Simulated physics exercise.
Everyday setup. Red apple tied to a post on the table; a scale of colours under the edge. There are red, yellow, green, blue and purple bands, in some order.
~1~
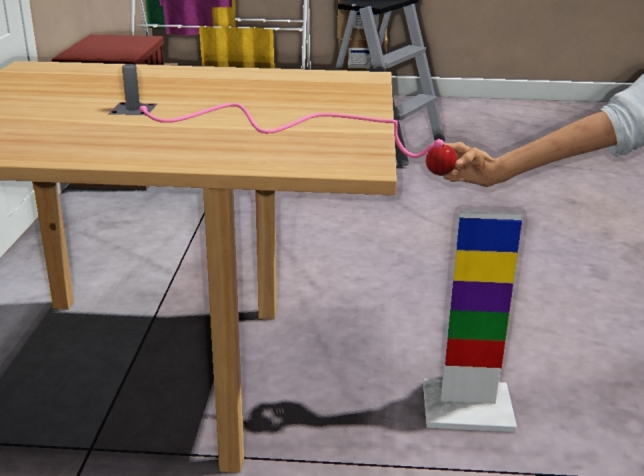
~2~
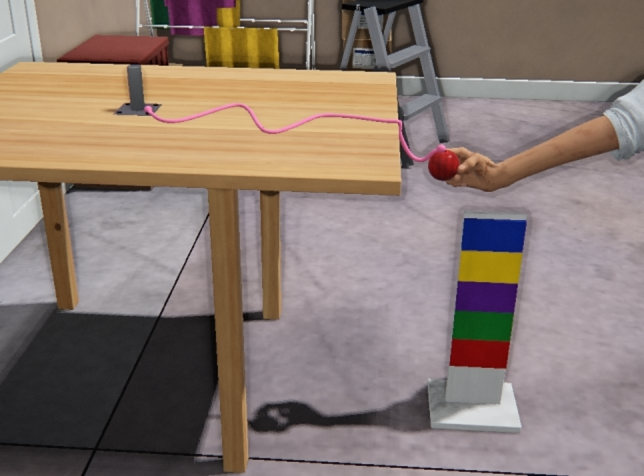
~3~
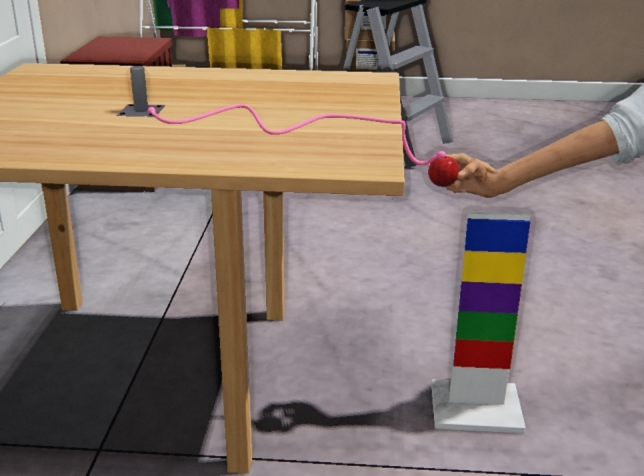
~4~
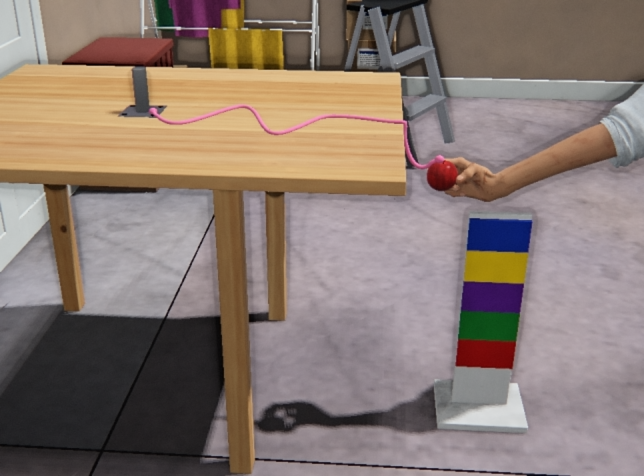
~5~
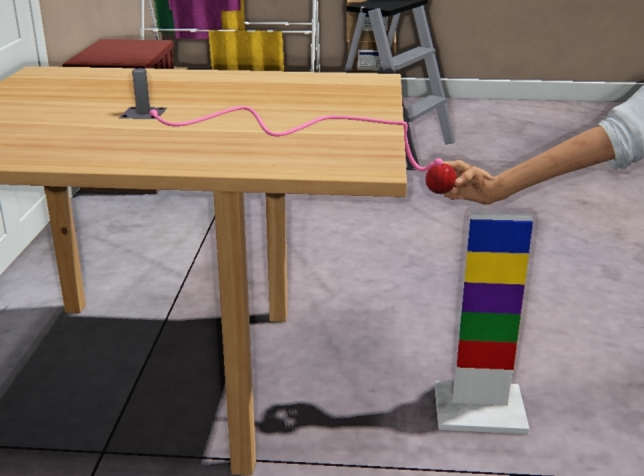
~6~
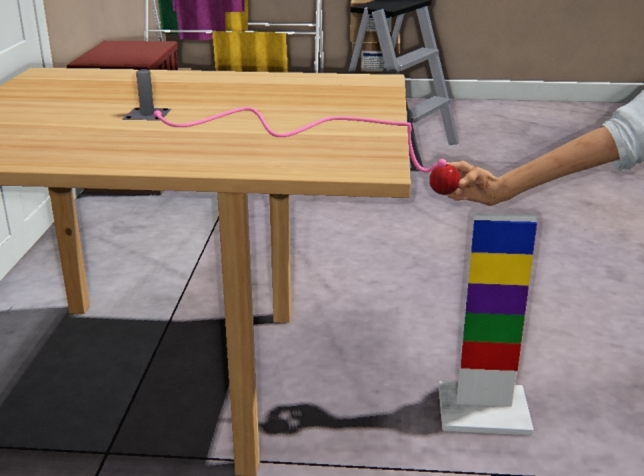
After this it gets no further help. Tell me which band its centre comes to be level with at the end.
Its centre comes to be level with the green band.
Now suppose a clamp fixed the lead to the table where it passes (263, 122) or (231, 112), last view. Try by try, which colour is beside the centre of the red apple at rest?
For the first place it's yellow, and for the second purple.
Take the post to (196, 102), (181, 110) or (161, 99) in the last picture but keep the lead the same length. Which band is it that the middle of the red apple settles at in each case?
For the first it is red, for the second red, for the third green.
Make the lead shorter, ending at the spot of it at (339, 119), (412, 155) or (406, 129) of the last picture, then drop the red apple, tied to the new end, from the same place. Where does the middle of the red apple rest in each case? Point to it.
Close to (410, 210) first, close to (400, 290) next, and close to (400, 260) last.
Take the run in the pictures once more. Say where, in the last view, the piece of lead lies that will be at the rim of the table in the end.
It is around (298, 132).
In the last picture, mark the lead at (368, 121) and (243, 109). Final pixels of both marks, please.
The first one ends up at (402, 214) and the second one at (286, 120).
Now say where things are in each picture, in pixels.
In the first frame, red apple (442, 160); blue (489, 236); yellow (485, 267); purple (482, 298); green (478, 327); red (475, 354).
In the second frame, red apple (444, 165); lead through (163, 121) (225, 107) (258, 124) (306, 121) (381, 121).
In the third frame, red apple (444, 171).
In the fourth frame, red apple (442, 176); lead through (168, 122) (230, 109) (263, 126) (311, 122) (385, 121).
In the fifth frame, red apple (441, 178).
In the sixth frame, red apple (445, 179); lead through (172, 125) (234, 111) (267, 128) (315, 124) (390, 123).
A little later, apple near (404, 315); level with green.
Next, apple near (393, 318); level with green.
When it is over, apple near (397, 320); level with green. Its middle rests at the green band.
